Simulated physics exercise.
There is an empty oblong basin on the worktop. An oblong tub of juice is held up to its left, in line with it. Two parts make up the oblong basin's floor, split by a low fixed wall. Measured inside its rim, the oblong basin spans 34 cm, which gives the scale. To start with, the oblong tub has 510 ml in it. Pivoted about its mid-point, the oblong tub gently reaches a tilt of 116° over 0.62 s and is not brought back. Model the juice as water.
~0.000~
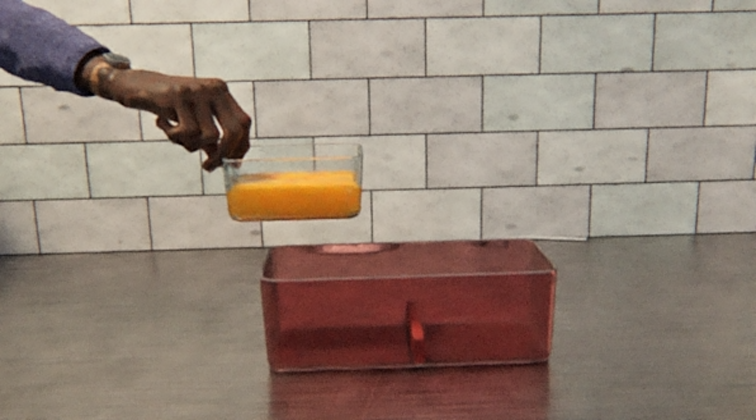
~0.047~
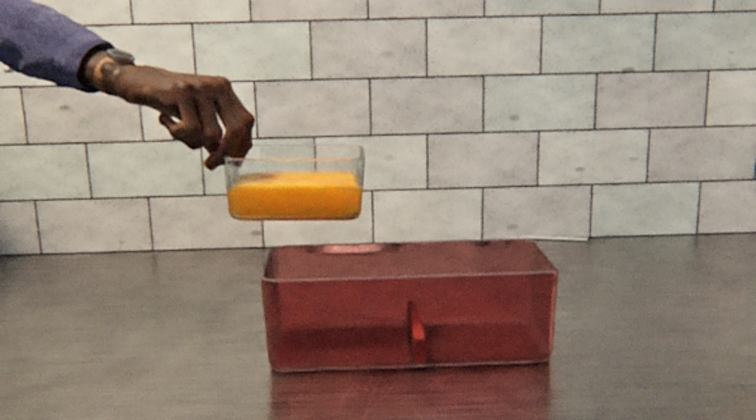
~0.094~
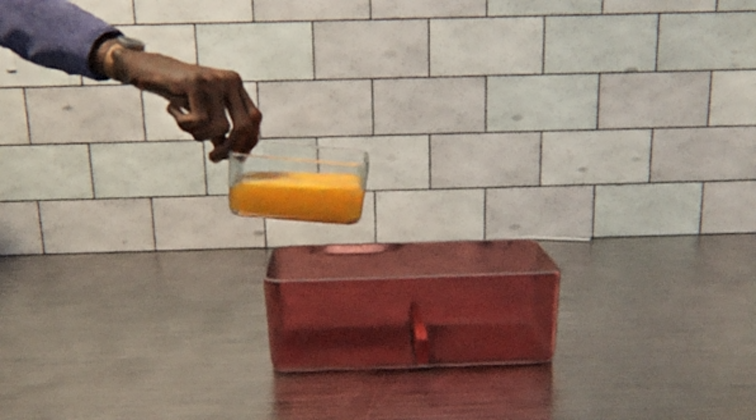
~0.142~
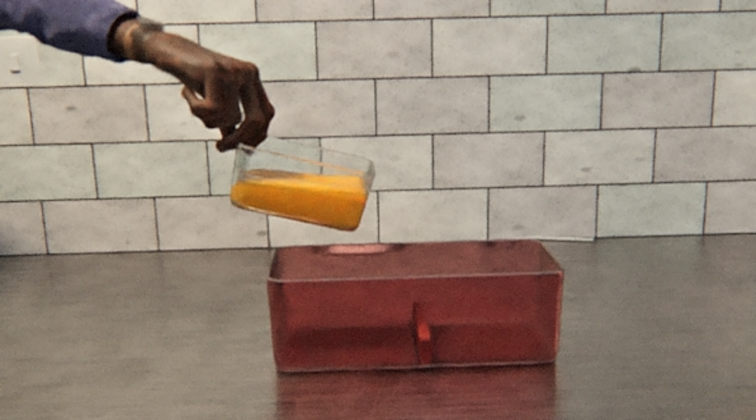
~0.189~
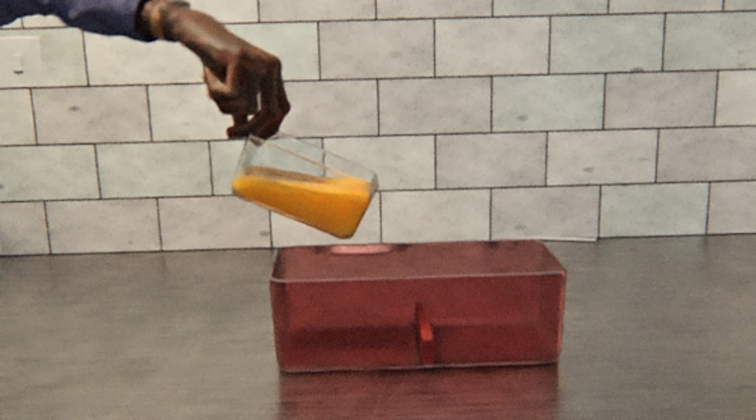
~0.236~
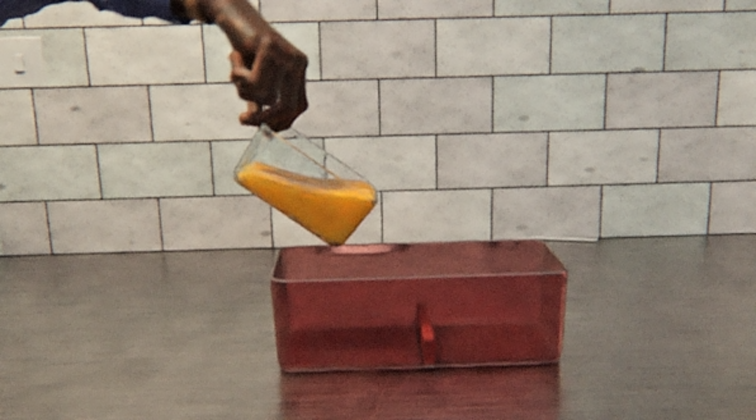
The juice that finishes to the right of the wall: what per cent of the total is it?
It is about 28 per cent of the total.
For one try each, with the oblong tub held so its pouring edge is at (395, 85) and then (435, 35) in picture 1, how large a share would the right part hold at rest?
Result: 60 per cent, then 75 per cent.
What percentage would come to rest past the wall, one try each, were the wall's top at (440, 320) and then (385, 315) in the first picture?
Respectively close to 25 and 50 %.
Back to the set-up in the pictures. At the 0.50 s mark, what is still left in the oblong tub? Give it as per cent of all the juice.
Near 10 in a hundred.
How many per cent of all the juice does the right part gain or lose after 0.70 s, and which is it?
The amount climbs by around 7.
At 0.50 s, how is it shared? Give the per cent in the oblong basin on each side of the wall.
Left roughly 74, right roughly 3.
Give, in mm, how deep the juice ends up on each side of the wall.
The left side settles near 14 mm and the right side near 8 mm.
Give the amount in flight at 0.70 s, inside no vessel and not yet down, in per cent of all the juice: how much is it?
Close to 12 %.
Then, 0.50 s in, the tilt is 106° and 10 per cent is still to pour, 75 is left of the wall and 3 right of it.
Then, 0.70 s in, the tilt is 116° and 1 per cent is still to pour, 67 is left of the wall and 20 right of it.
Then, 0.90 s in, the tilt is 116° and 0 per cent is still to pour, 63 is left of the wall and 27 right of it.
Then, 1.12 s in, the tilt is 116° and 0 per cent is still to pour, 63 is left of the wall and 28 right of it.
Finally, 63 per cent lies left of the wall, 28 right of it and 9 outside.
